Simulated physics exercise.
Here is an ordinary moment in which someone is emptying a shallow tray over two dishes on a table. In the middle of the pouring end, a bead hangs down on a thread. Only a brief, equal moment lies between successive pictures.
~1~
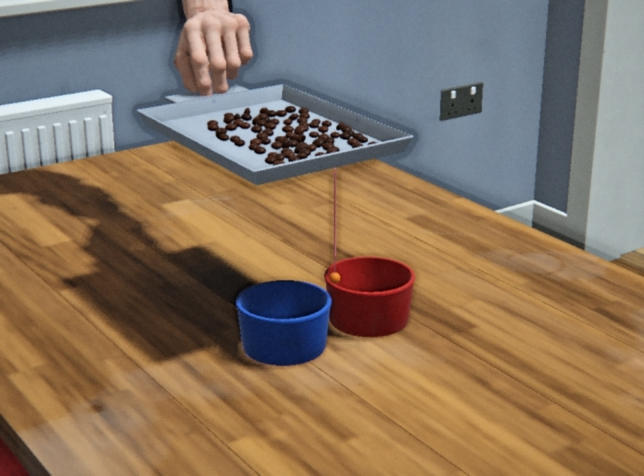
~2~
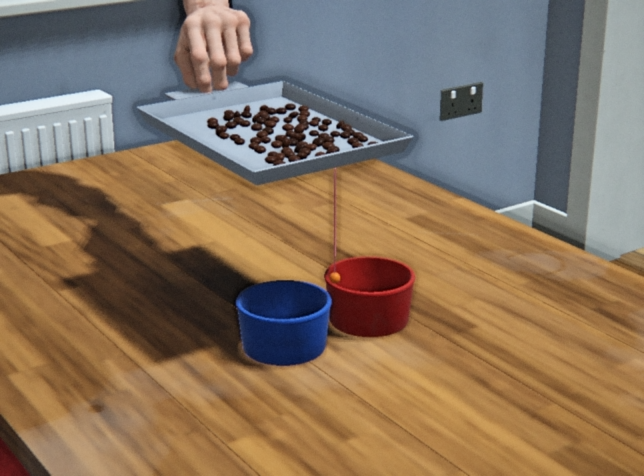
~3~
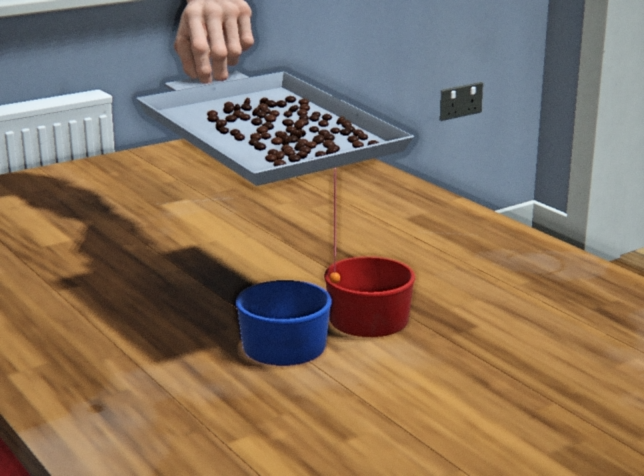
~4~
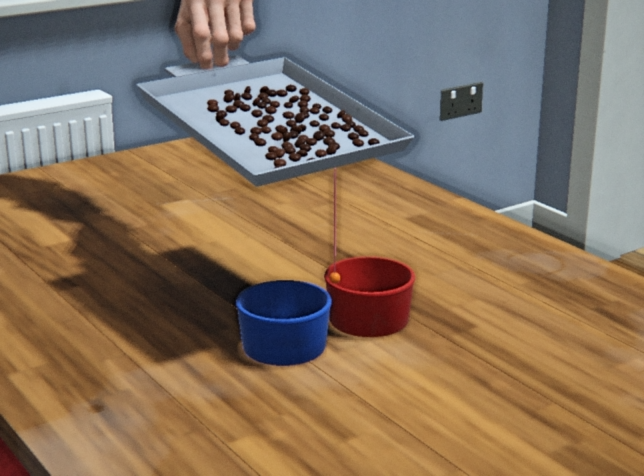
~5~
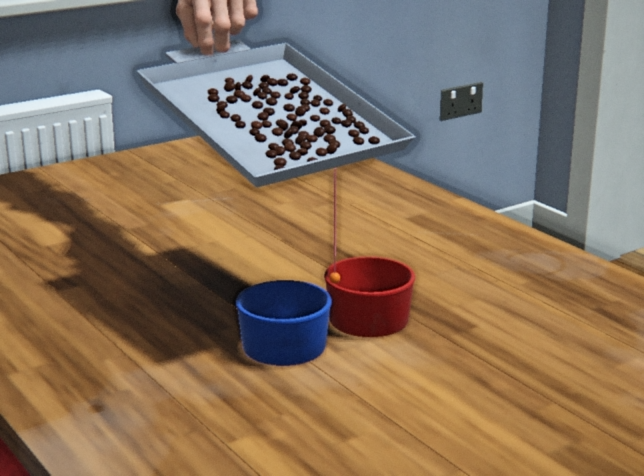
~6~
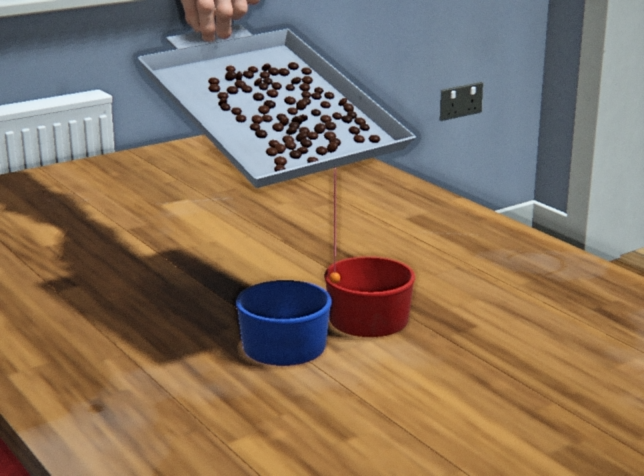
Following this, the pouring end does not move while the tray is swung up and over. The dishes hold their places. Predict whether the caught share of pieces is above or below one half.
The dishes will keep a minor share of it.
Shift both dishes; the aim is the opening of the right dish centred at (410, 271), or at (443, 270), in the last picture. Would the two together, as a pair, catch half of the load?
First below a half, then below a half.
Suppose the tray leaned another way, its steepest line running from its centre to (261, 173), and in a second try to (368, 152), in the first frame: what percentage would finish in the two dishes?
Lab note: Try 1 = 60 %, try 2 = 50 %.
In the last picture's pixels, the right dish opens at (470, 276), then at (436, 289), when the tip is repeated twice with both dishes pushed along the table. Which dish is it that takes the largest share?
For the first placement, the left-side one; for the second placement, the left-side one.
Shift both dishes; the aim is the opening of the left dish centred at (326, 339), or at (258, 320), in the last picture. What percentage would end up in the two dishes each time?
Around 50 and then 50 per cent.
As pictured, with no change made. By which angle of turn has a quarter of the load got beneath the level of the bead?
Close to 90 degrees, I reckon.
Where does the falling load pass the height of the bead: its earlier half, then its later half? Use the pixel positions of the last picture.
First roughly (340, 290), then roughly (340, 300).
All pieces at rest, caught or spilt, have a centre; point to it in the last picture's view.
Near (347, 370).
Shortly afterwards, tray tipped steeply; all but a few on the tray; a little in the air.
Next, tray tipped past a quarter turn; a little on the tray; only a few in the left dish; near half outside both; near a third in the air.
Some moments later, tray tipped past a quarter turn; only a few in the left dish; all but a few outside both.
In the end, tray tipped past a quarter turn; only a few in the left dish; none at all in the right dish; all but a few outside both.
